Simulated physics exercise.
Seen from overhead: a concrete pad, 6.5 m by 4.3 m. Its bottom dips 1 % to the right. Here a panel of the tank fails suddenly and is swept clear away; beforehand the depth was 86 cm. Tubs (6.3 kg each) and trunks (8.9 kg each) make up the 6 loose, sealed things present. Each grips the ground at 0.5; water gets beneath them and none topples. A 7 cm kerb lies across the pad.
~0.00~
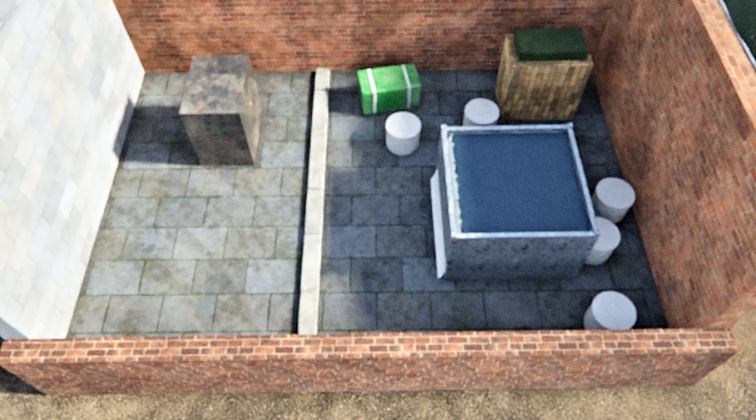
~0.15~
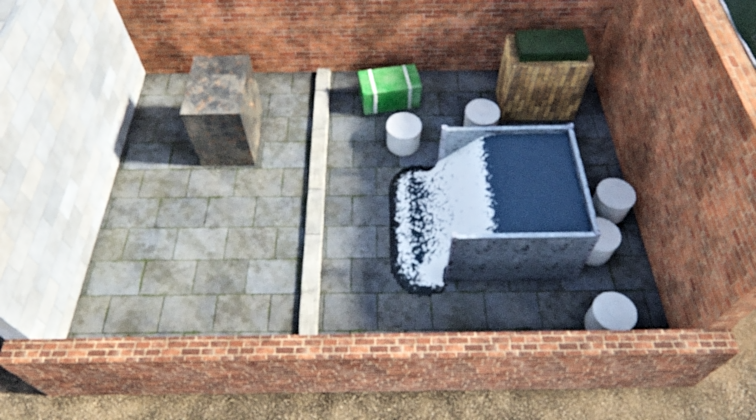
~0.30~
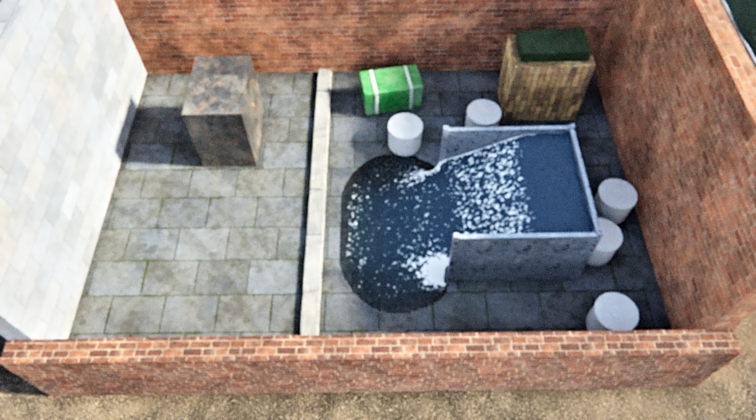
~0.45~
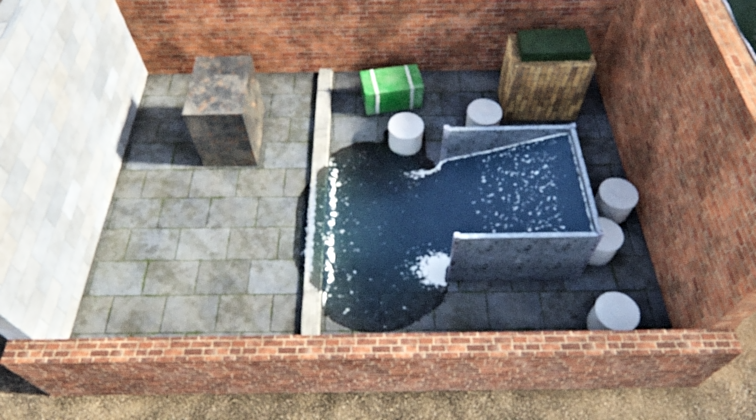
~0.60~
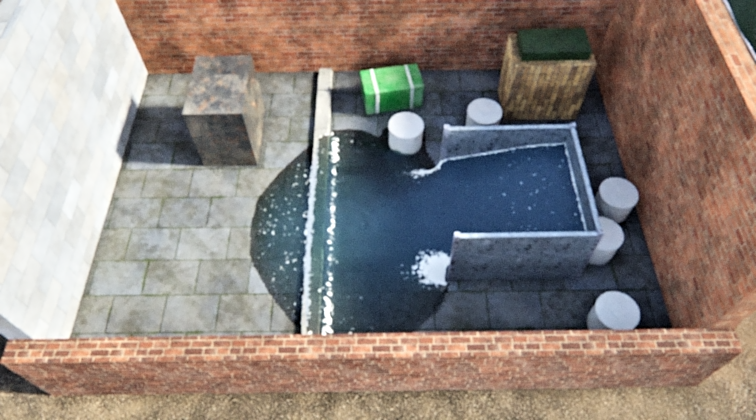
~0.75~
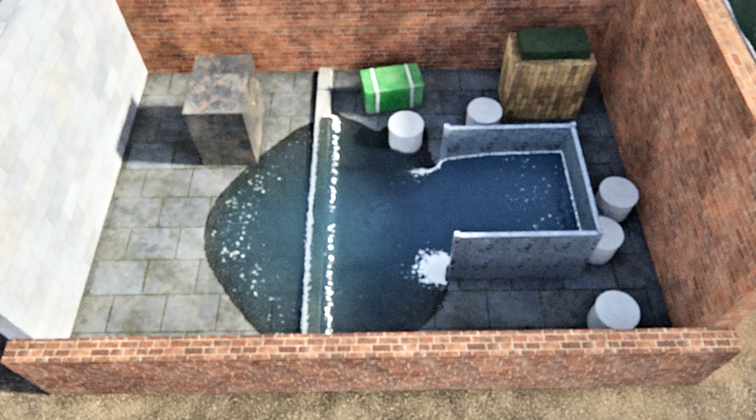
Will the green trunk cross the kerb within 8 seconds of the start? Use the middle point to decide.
Outcome: Green trunk never gets over.
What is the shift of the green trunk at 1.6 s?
Around 0 cm from the start by that time.
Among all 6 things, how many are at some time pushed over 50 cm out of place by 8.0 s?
Total: 4.
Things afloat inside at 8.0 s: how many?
At that instant the tally stands at 6.
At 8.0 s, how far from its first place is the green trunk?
I'd say close to 120 centimetres.
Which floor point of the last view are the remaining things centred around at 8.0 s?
Mean floor pixel: About (553, 180).
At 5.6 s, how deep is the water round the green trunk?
Roughly 7 cm deep.
After 1.6 s the green trunk is near (391, 78), 0.0 m from its start, aground; 0 of 6 are over the mark; 0 afloat.
After 3.6 s the green trunk is near (402, 87), 0.2 m from its start, aground; 0 of 6 are over the mark; 0 afloat.
After 5.6 s the green trunk is near (452, 75), 0.8 m from its start, afloat; 0 of 6 are over the mark; 2 afloat.
After 8.0 s the green trunk is near (486, 66), 1.3 m from its start, afloat; 0 of 6 are over the mark; 6 afloat.
